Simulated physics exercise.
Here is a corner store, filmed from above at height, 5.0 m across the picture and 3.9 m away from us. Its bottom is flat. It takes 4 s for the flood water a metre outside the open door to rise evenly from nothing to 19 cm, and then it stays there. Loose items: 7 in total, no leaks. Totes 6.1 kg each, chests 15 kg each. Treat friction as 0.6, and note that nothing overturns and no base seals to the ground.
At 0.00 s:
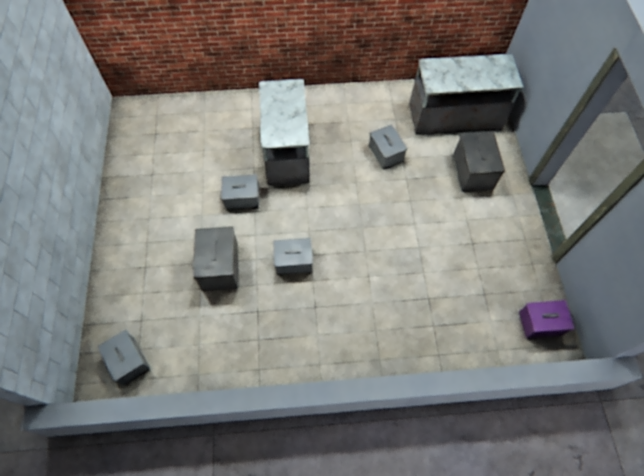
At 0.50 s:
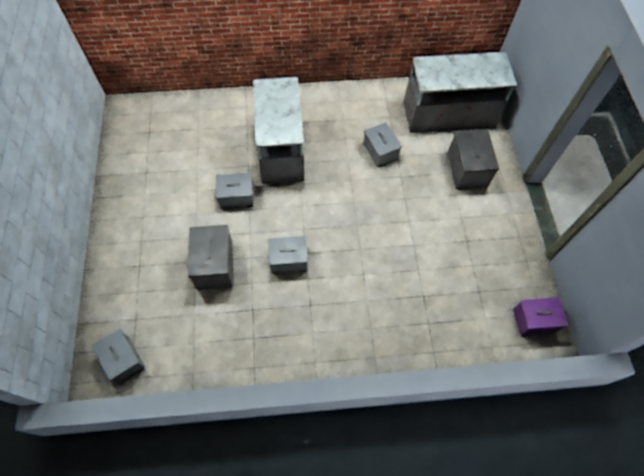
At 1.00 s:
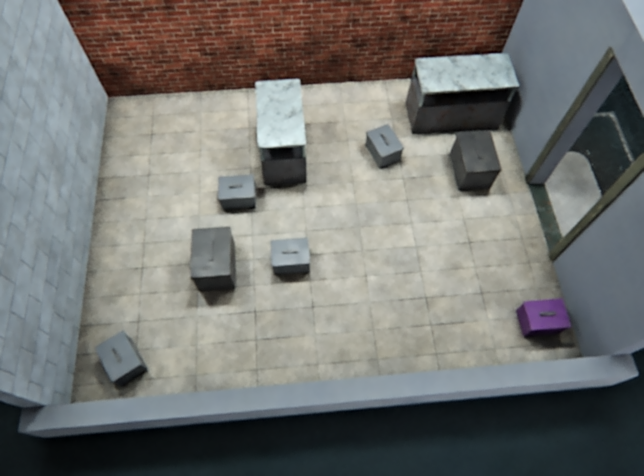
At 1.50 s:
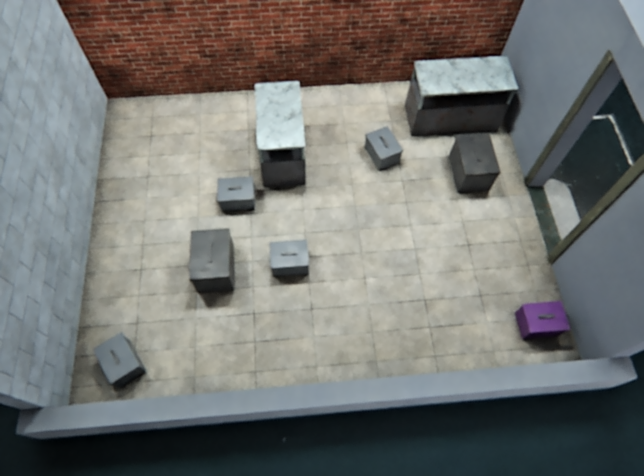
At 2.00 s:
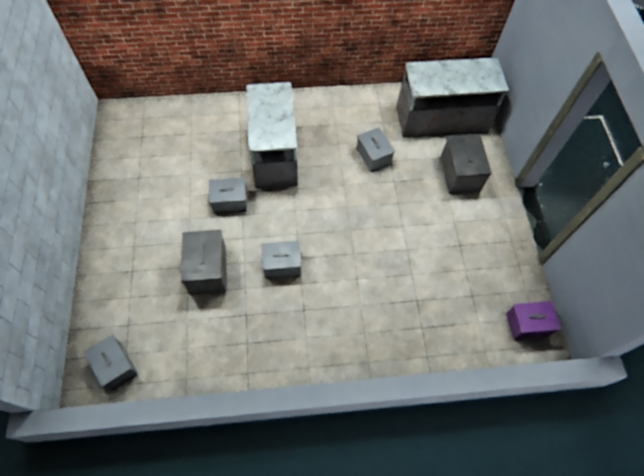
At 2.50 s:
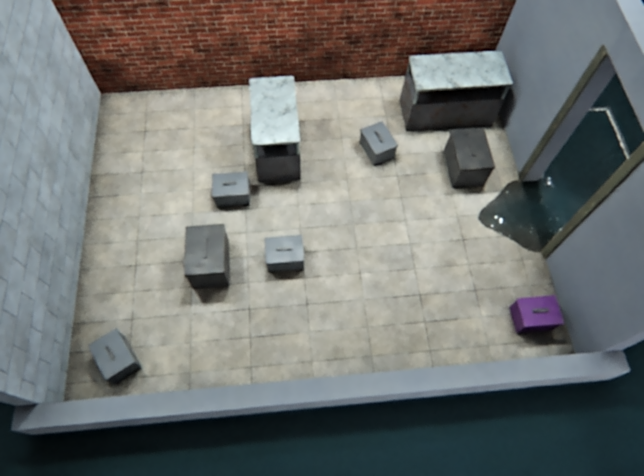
Dark water gathered outside the opening on the right, then spread a little way onto the tiled floor, while the purple tote and the scattered gray boxes and chests stayed where they were.
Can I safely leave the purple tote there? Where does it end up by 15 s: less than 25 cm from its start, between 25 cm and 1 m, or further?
Less than 25 cm from its start.
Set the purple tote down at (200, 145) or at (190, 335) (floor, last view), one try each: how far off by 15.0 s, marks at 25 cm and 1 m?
The first time it hardly drifts, the second time it wanders far off.
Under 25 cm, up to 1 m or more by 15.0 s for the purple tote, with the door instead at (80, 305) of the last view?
Outcome: The purple tote moves far off.
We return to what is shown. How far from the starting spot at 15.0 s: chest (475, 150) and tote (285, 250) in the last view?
Respectively 60 and 200 centimetres.
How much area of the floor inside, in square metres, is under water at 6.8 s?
13 m2.
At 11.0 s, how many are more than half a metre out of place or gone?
I get 2.
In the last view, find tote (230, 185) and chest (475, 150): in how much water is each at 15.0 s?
9 and 7 cm.
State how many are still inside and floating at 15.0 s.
Answer: 6.
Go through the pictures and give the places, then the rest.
The purple tote at (550, 316), on the bottom; 0.0 m2 under water; 0 of 7 have shifted, in the first picture.
The purple tote at (544, 313), on the bottom; water covers 0.0 m2; 0 of 7 have shifted, in the second picture.
The purple tote at (547, 314) rests on the ground; 0.0 m2 under water; 0 of 7 have shifted, in the third picture.
The purple tote at (546, 317), on the bottom; 0.0 m2 under water; 0 of 7 have shifted, in the fourth picture.
The purple tote at (537, 317), on the bottom; water covers 0.0 m2; 0 of 7 have shifted, in the fifth picture.
The purple tote at (540, 311) rests on the ground; 0.3 m2 under water; 0 of 7 have shifted, in the sixth picture.
After 3.5 s the purple tote is near (540, 311), 0.0 m from its start, aground; 0 afloat.
After 6.8 s the purple tote is near (540, 311), 0.0 m from its start, aground; 0 afloat.
After 11.0 s the purple tote is near (540, 311), 0.0 m from its start, aground; 2 afloat.
After 15.0 s the purple tote is near (540, 311), 0.0 m from its start, aground; 6 afloat.
